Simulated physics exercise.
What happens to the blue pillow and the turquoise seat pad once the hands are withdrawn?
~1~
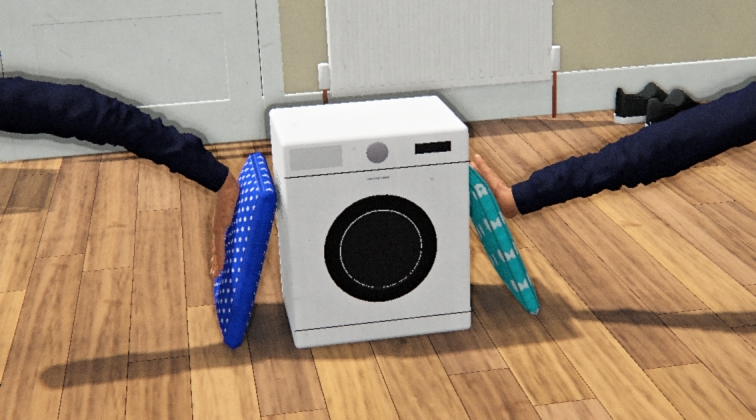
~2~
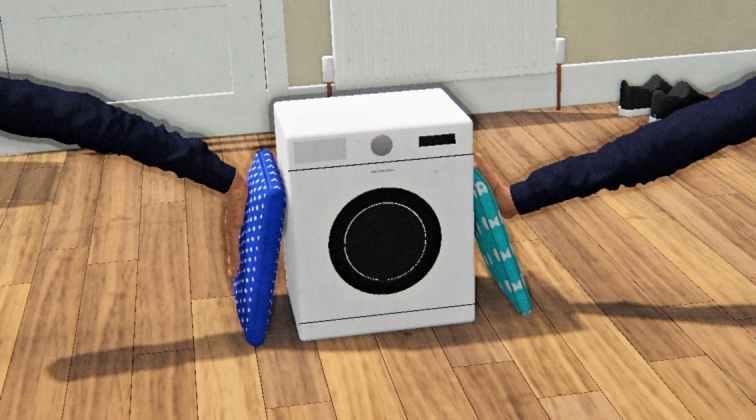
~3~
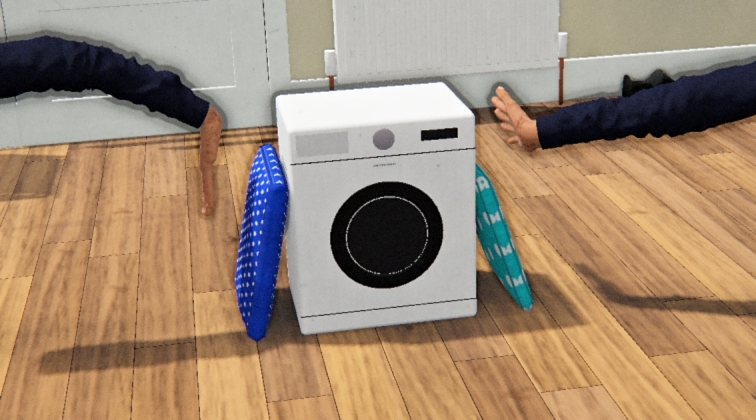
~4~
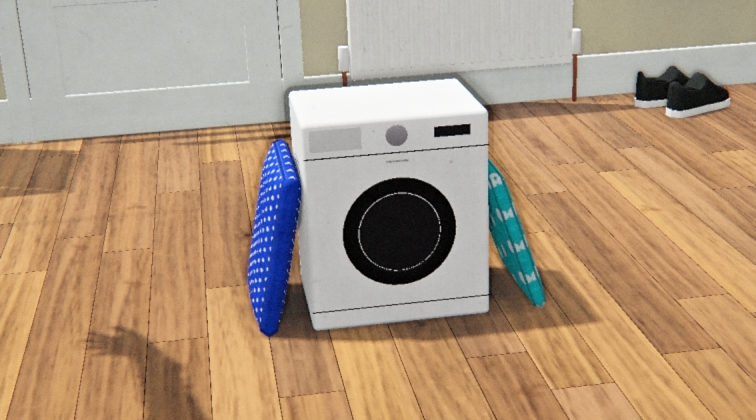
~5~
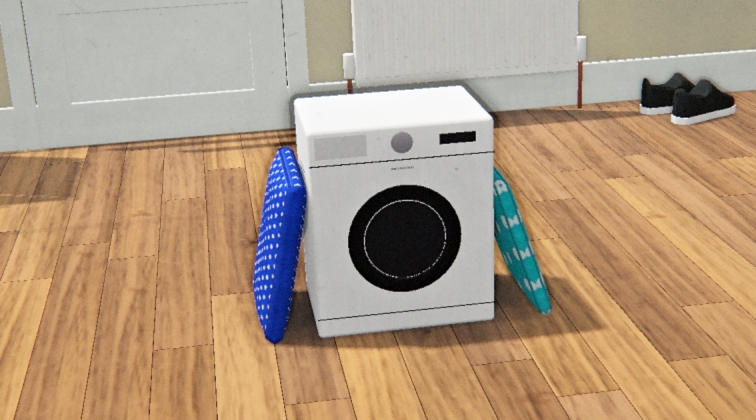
Both stay up, with the blue pillow still leaning on the left side of the white machine and the turquoise seat pad still propped on the right.
